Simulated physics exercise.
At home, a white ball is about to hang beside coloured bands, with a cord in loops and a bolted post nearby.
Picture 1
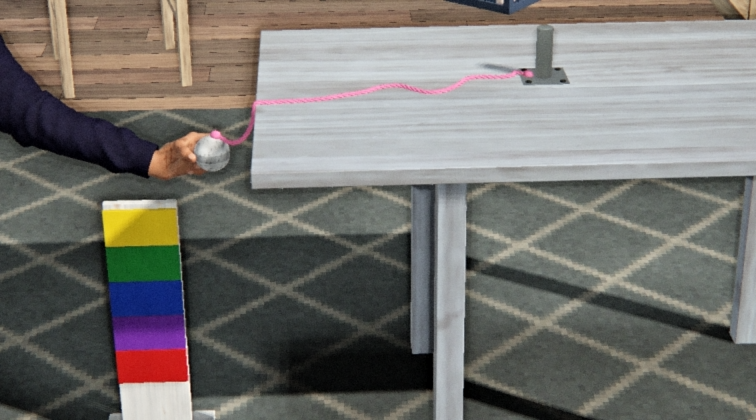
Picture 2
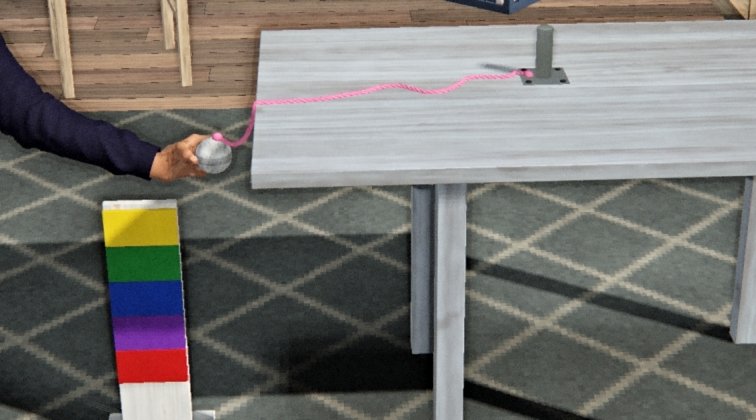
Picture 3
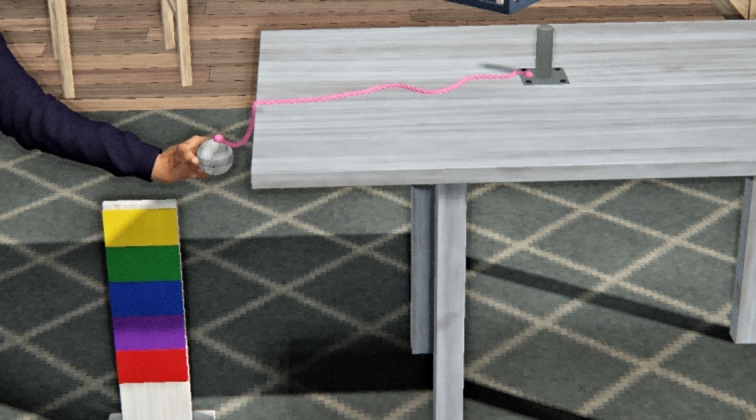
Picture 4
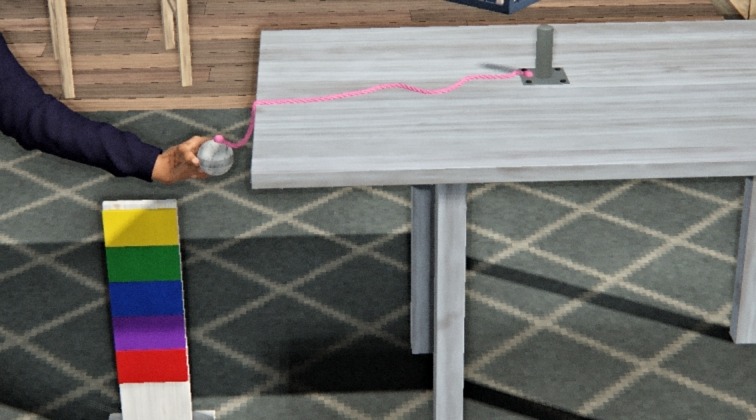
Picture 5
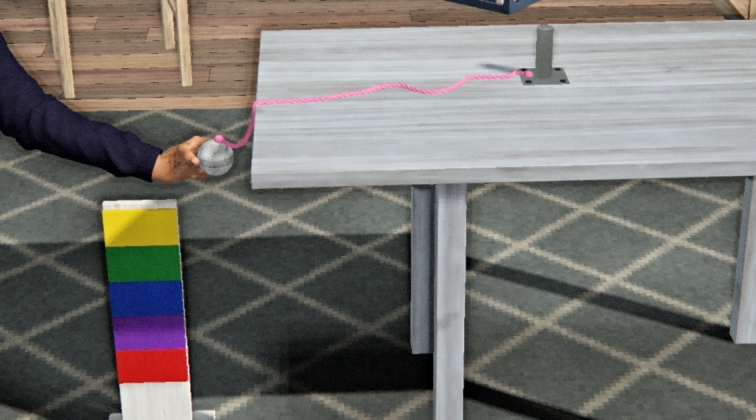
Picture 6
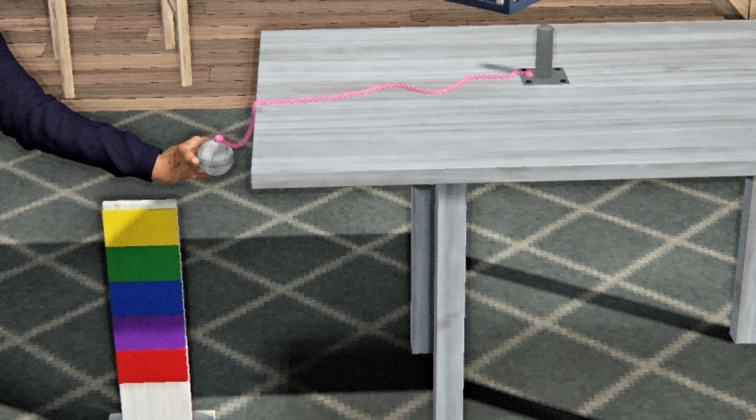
In a room with a patterned carpet, a hand holds a white ball tied to a pink cord that runs across a grey table to a metal post, above coloured bands, and the ball barely shifts before staying nearly still.
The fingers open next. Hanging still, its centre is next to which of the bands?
Its middle rests at the yellow band.
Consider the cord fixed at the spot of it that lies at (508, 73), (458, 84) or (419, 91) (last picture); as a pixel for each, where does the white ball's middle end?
The pixel places are (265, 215), (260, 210) and (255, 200), one per try.
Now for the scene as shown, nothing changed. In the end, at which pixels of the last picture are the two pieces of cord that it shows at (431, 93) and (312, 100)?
The first at (404, 85), the second at (273, 95).
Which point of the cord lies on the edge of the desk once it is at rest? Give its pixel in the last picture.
Near (292, 101).
Soon after, ball near (270, 212); level with yellow.
Then, ball near (236, 218); level with yellow.
At rest, ball near (267, 217); level with yellow. The yellow one.
